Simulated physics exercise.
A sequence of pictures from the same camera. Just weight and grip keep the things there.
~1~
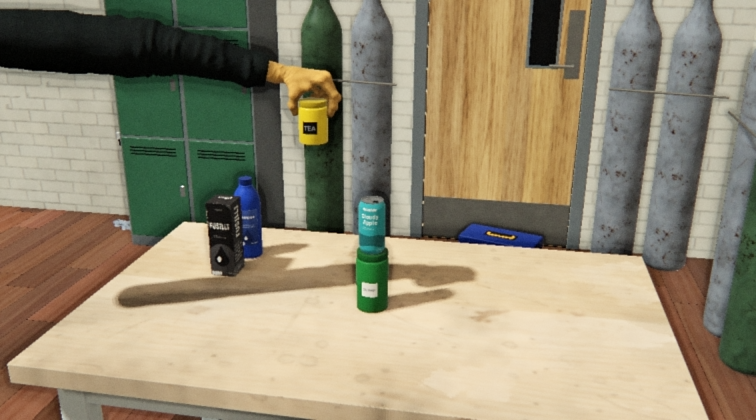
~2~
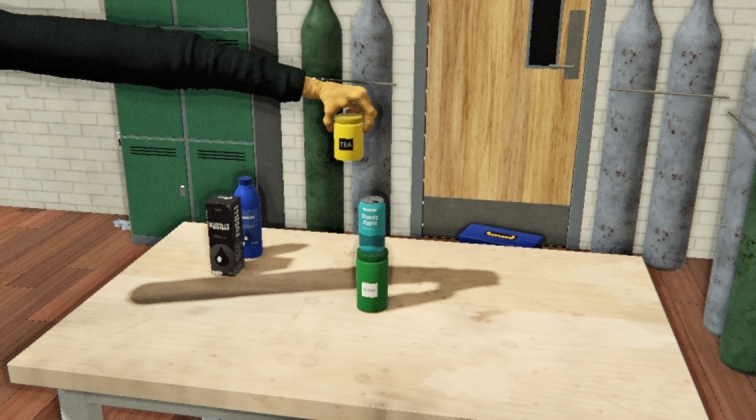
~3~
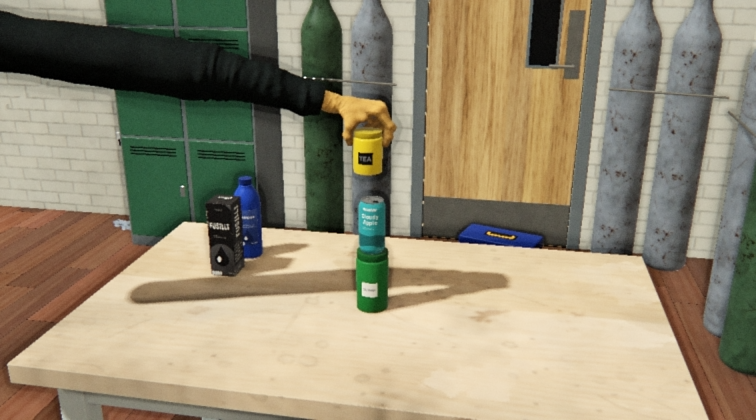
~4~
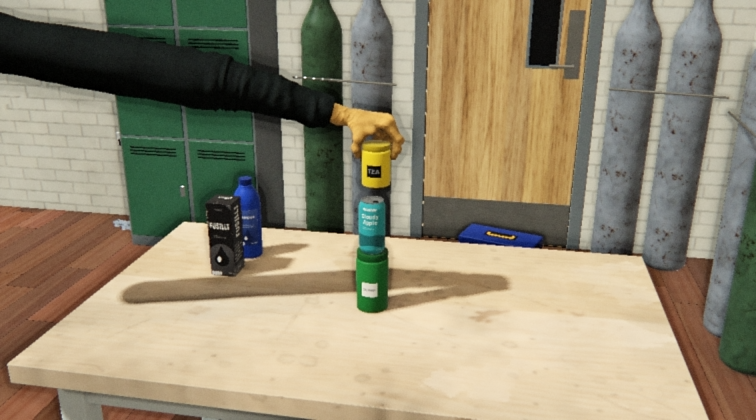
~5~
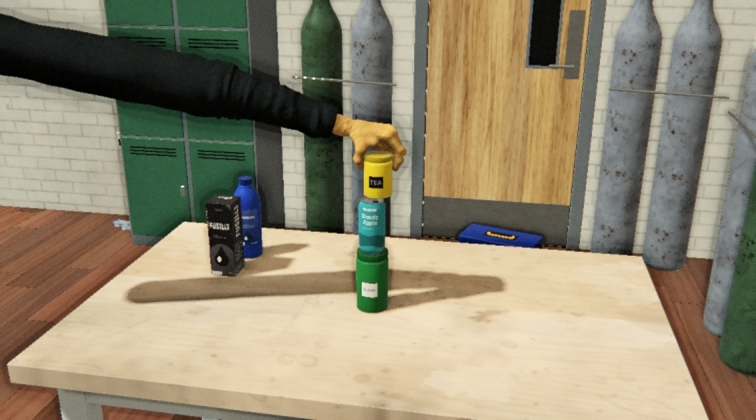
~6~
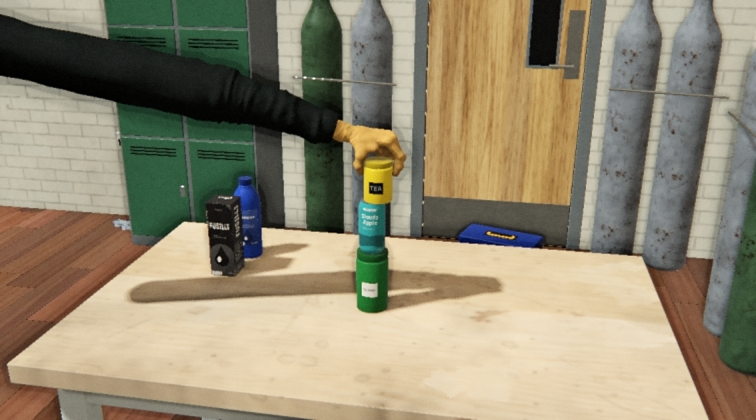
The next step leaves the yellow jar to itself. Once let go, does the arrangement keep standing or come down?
You'll see everything stays upright.
Then, 0.70 s past the last view, nothing moves.
Then, 1.60 s past the last view, yellow jar resting near (379, 181).
Finally, all 5 still in place. Final places as the last picture's camera would see them, yellow jar near (379, 181). The pile stays up.
